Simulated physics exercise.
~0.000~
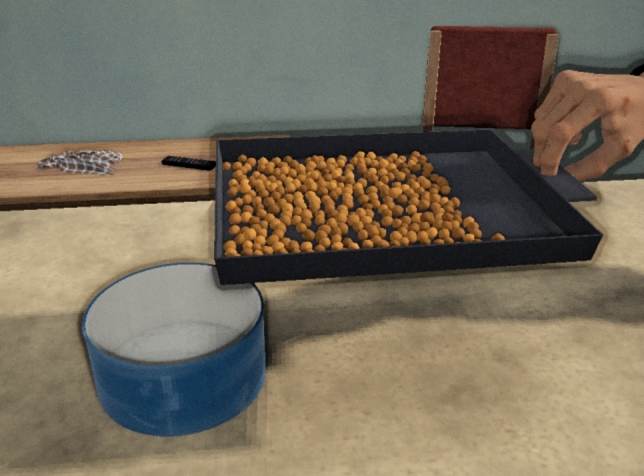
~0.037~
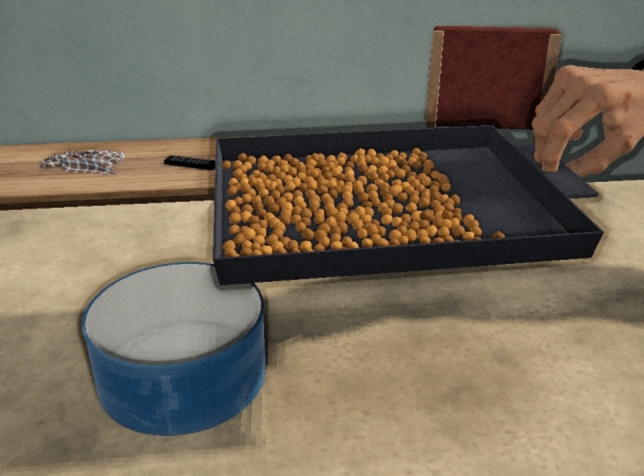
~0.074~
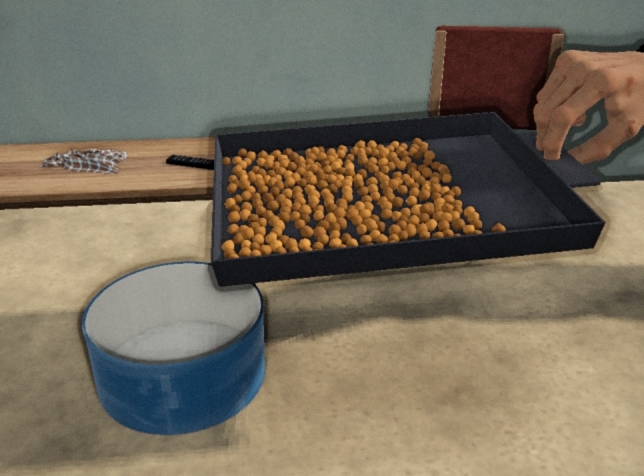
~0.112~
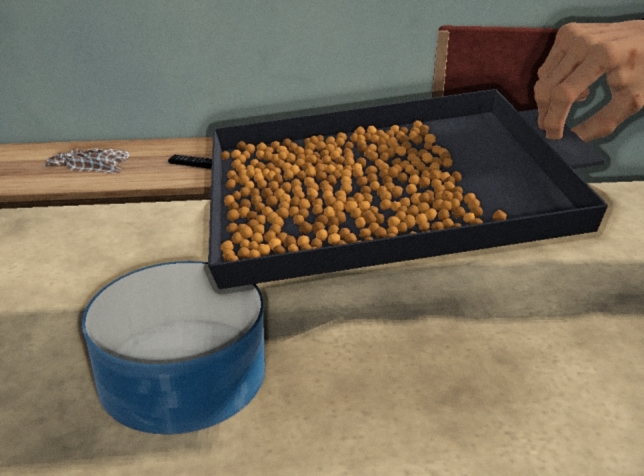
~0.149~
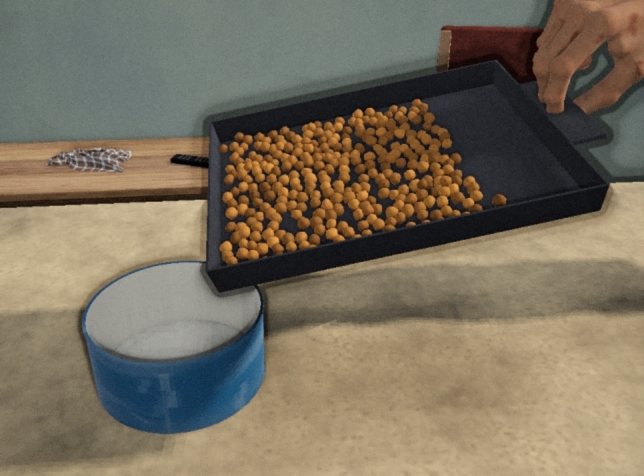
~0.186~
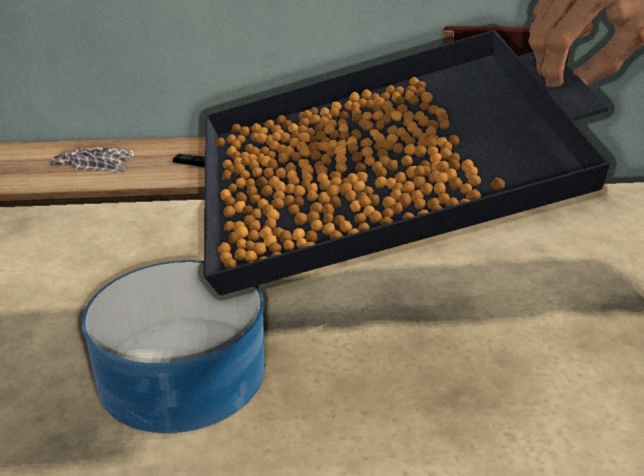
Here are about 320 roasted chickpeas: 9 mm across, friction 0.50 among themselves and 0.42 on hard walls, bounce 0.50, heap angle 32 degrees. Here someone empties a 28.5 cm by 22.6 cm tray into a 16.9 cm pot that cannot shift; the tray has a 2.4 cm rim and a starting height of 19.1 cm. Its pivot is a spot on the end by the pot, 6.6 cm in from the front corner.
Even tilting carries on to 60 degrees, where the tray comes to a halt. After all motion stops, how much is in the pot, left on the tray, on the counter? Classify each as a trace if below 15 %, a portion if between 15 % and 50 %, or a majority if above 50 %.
Pot: A trace. Left on the tray: A majority. Counter: A portion.
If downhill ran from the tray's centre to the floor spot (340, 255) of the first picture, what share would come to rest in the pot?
About 0 per cent.
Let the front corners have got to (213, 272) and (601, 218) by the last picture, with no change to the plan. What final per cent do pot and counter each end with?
Pot 0 % / counter 5 %.
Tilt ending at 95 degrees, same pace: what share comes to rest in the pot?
I'd expect some 5 per cent in the pot.
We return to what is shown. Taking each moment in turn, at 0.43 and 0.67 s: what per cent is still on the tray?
Sequence: 100; 90.
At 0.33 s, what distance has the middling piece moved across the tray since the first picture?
I'd say close to 1 centimetres.
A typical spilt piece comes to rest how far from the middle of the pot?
I'd say around 18 centimetres.
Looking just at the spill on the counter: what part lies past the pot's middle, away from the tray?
Share past the middle: Roughly 70 percent.
After 0.33 s, tilt 41 degrees; the tray holds 100 %, the pot 0 %.
Then, at 0.43 s, tilt 55 degrees; the tray holds 100 %, the pot 0 %.
After 0.67 s, tilt 60 degrees; the tray holds 90 %, the pot 0 %.
At rest (1.7 s), pot 0 %, tray 75 %, counter 25 %.
